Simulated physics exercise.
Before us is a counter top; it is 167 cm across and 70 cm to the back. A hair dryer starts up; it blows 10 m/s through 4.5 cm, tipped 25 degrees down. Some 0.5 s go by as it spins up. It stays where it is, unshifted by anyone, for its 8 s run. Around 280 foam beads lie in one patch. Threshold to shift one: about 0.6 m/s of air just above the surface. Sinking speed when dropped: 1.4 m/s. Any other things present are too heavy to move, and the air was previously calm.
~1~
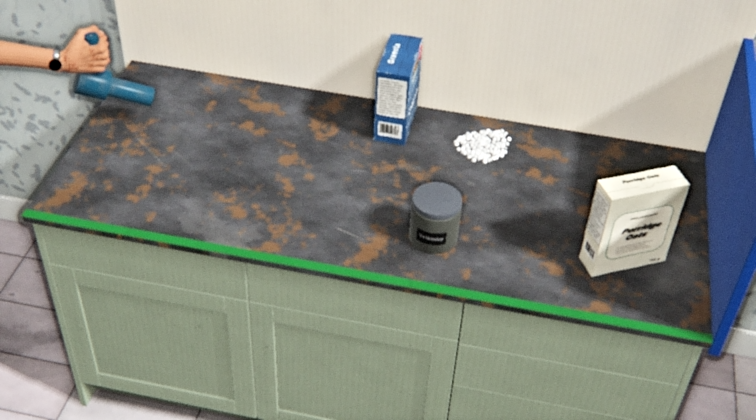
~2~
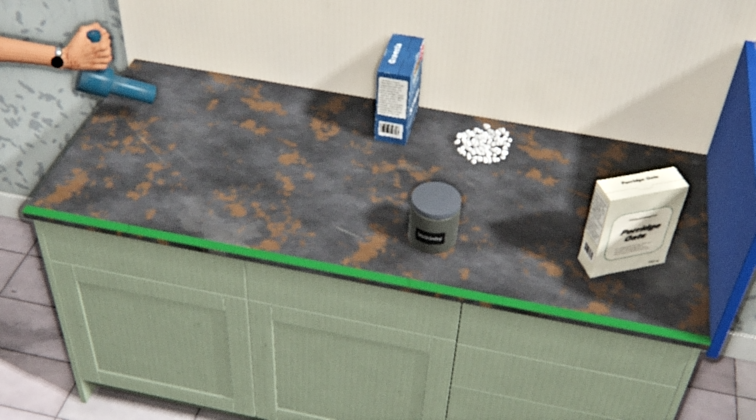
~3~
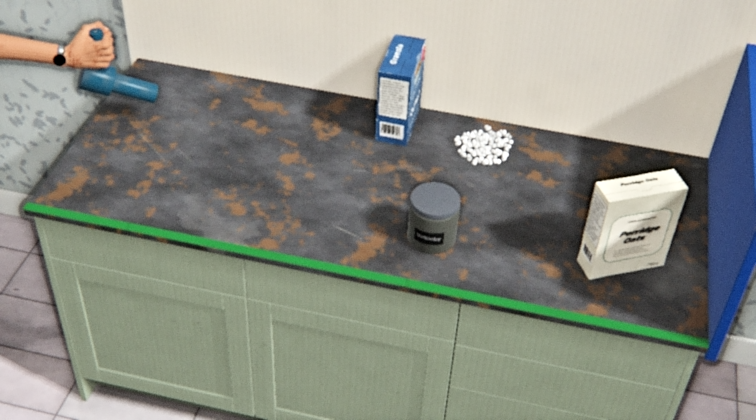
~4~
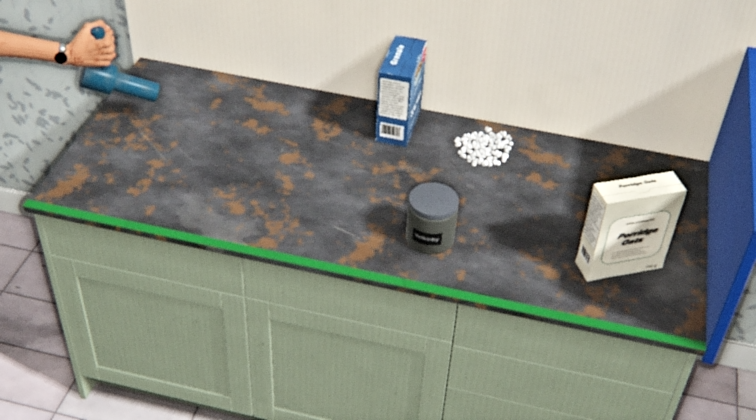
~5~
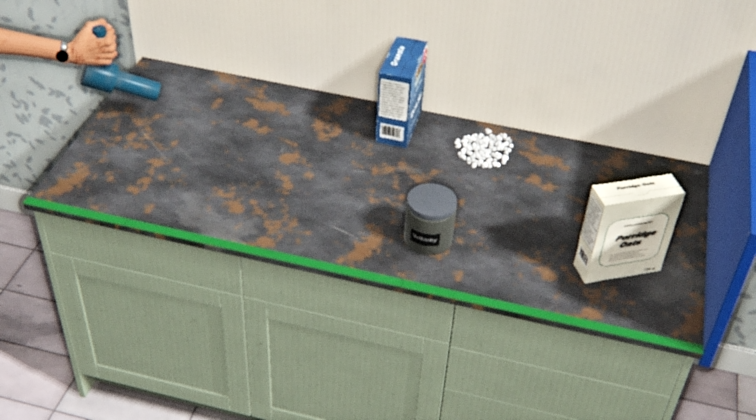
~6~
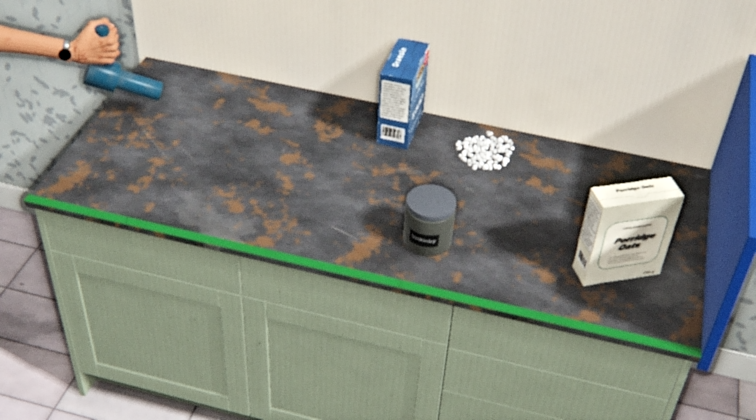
A hand holds a blue hair dryer over a dark counter while white beads lie still.
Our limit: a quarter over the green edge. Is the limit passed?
The result is not above the limit.
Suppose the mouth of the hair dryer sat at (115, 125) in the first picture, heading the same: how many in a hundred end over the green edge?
It would come out near 2 in a hundred.
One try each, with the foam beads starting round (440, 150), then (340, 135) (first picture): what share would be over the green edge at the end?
In turn about 0 %, 3 %.
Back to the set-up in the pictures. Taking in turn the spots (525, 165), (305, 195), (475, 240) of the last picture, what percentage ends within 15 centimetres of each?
Roughly 50 %, 0 % and 0 %, in that order.
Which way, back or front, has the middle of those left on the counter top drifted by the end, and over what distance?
It moves toward the far edge, close to 5 cm.
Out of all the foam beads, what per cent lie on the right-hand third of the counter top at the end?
I'd estimate around 60 per cent.
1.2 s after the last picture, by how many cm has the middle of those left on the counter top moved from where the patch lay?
I'd say close to 0 cm.
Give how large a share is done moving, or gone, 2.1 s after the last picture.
I reckon around 10 per cent.
Then, 1.2 s after the last picture the count stands so, 0 % are over the green edge; the middle of those still in play is near (490, 153).
Then, 2.1 s after the last picture the count stands so, 0 % are over the green edge; the middle of those still in play is near (496, 151).
Then, 4.0 s after the last picture the count stands so, 0 % are over the green edge; the middle of those still in play is near (503, 151).
Then, 7.6 s after the last picture, at the end, 0 % are over the green edge; the middle of those still in play is near (506, 148).
